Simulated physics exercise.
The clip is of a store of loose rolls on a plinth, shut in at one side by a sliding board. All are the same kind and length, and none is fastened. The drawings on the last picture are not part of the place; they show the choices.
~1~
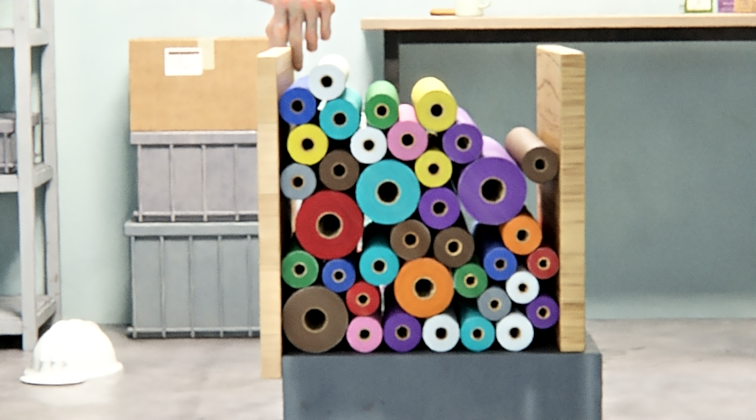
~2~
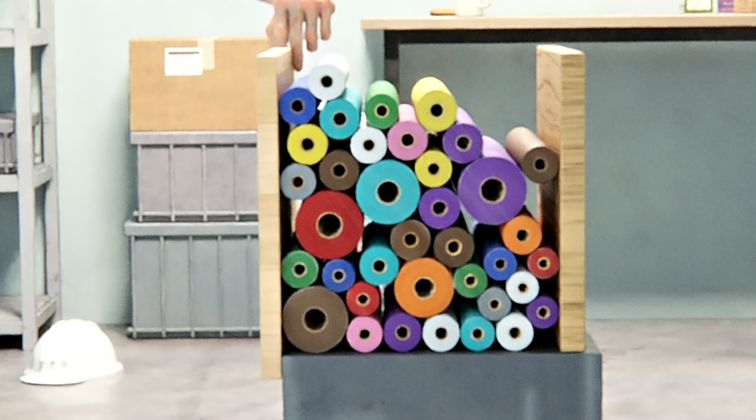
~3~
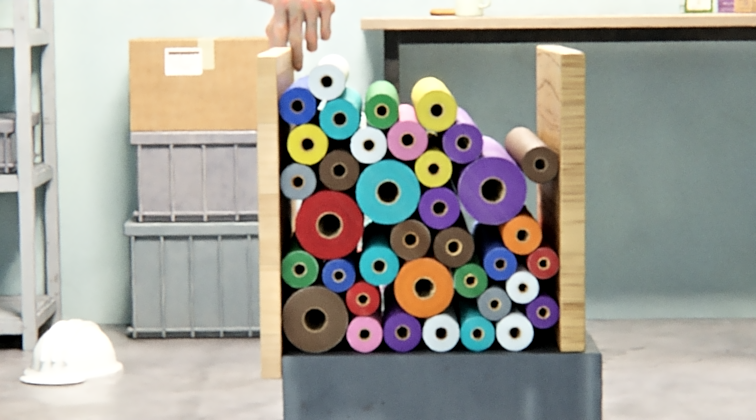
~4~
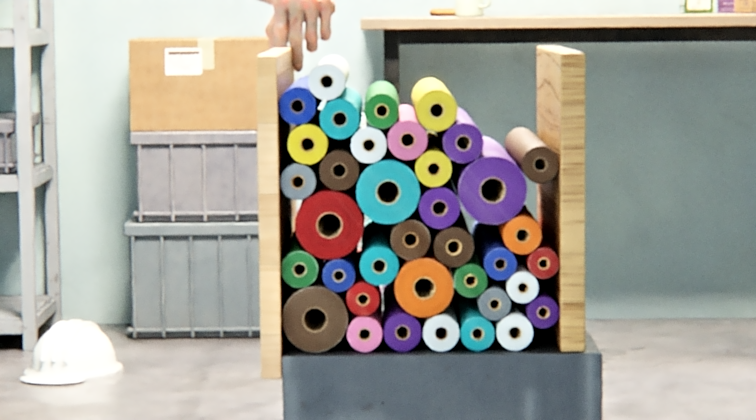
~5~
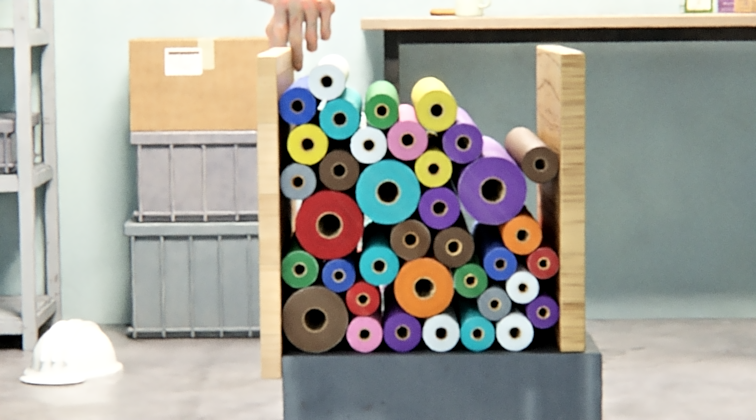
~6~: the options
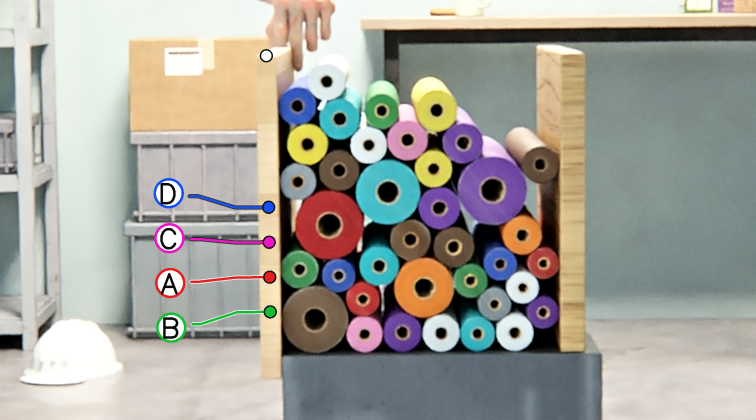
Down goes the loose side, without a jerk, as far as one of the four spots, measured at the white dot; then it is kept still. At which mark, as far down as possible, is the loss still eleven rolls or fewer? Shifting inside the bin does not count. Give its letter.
It can be let down to A.
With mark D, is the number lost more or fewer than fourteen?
Fewer than fourteen.
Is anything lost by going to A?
At A: Yes.
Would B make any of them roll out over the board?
Yes.
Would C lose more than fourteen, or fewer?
At C, fewer than fourteen.
On the marked copy, A at (270, 277); B at (270, 312); C at (269, 242); D at (269, 207); the white dot at (266, 56).
With A. Early on, top of the board (279, 150).
Further on, top of the board (281, 255).
At the end, top of the board (281, 276), about eight out over the board.
As for the rest, B twelve out over the board; C about five out over the board; D two out over the board.
